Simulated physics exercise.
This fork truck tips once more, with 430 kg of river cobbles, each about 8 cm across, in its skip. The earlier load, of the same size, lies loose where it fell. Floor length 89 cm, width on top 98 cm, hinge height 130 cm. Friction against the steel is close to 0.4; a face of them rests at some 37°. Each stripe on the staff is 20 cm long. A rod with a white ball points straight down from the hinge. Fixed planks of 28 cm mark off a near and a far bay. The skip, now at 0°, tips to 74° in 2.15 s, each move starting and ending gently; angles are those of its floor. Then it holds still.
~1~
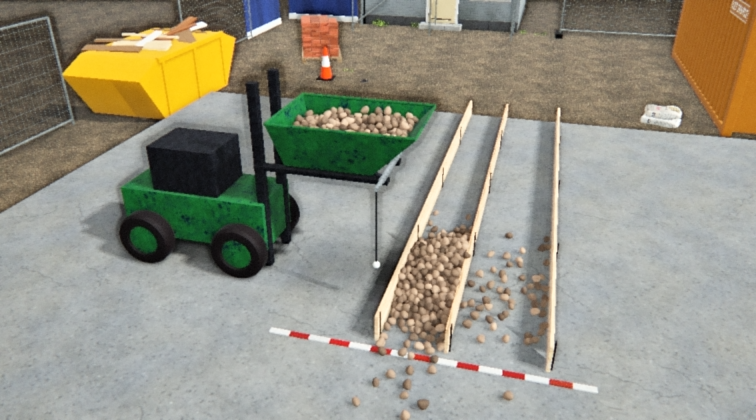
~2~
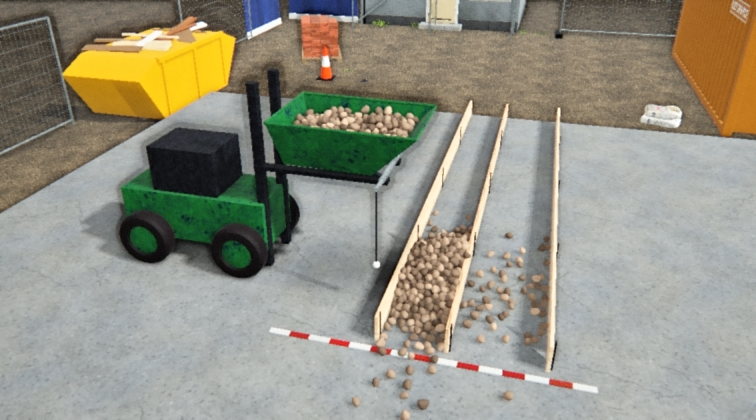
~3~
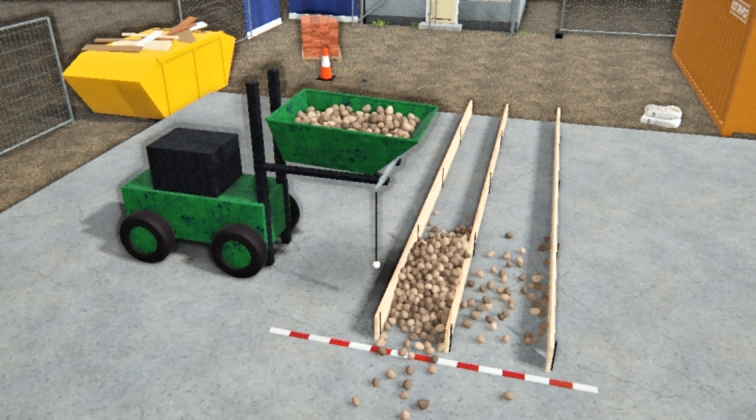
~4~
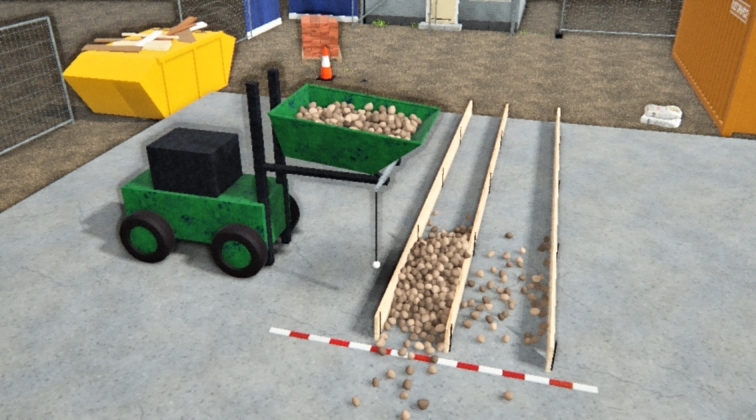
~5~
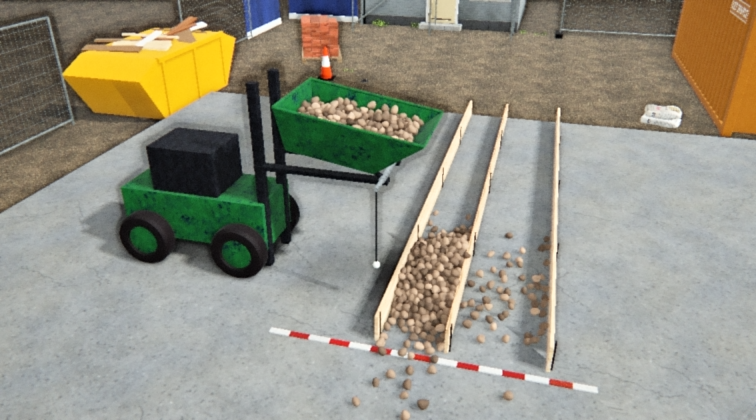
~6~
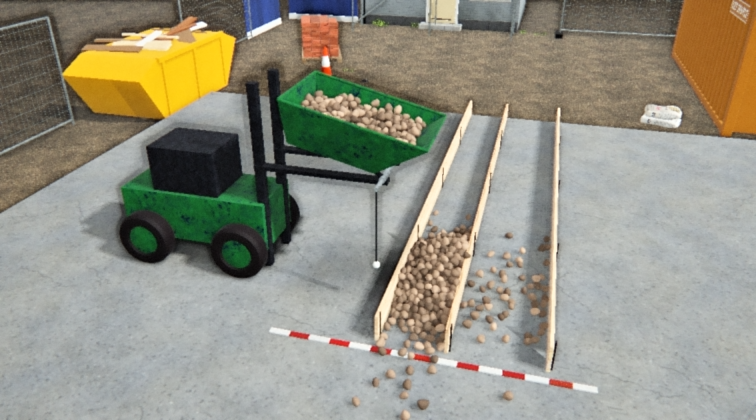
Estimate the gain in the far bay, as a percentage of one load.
Close to 100 parts in a hundred.
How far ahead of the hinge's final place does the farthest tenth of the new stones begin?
About 160 cm.
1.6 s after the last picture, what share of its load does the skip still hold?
Roughly 30 per cent is still inside.
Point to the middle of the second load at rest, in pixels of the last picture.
Near (508, 284).
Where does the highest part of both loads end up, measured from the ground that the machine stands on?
About 40 cm above it.
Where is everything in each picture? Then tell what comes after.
In the first frame, the skip is at 0°, its lip at (416, 140); the top of the load is at (392, 118). The earlier load is highest near (451, 257), 35 cm above ground level, 90 % in the near bay, 9 % in the far bay.
In the second frame, the skip is at 1°, its lip at (416, 140); the top of the load is at (385, 117).
In the third frame, the skip is at 3°, its lip at (418, 142); the top of the load is at (358, 113).
In the fourth frame, the skip is at 6°, its lip at (421, 144); the top of the load is at (331, 109).
In the fifth frame, the skip is at 9°, its lip at (424, 147); the top of the load is at (325, 106).
In the sixth frame, lip at (428, 151), floor tilted 14°, highest stones at (326, 100).
Then, 1.0 s after the last picture the floor is at 62°; in per cent of one load, 100 in the skip, 91 in the near bay, 9 in the far bay; the foremost stones are at (546, 282).
Then, 1.6 s after the last picture the floor is at 74°; in per cent of one load, 32 in the skip, 96 in the near bay, 71 in the far bay; the foremost stones are at (545, 295).
Then, 2.0 s after the last picture the floor is at 74°; in per cent of one load, 8 in the skip, 95 in the near bay, 97 in the far bay; the foremost stones are at (547, 294).
Then, 4.5 s after the last picture the floor is at 74°; in per cent of one load, 0 in the skip, 90 in the near bay, 109 in the far bay; the foremost stones are at (550, 295). Net gain in the far bay, 100.
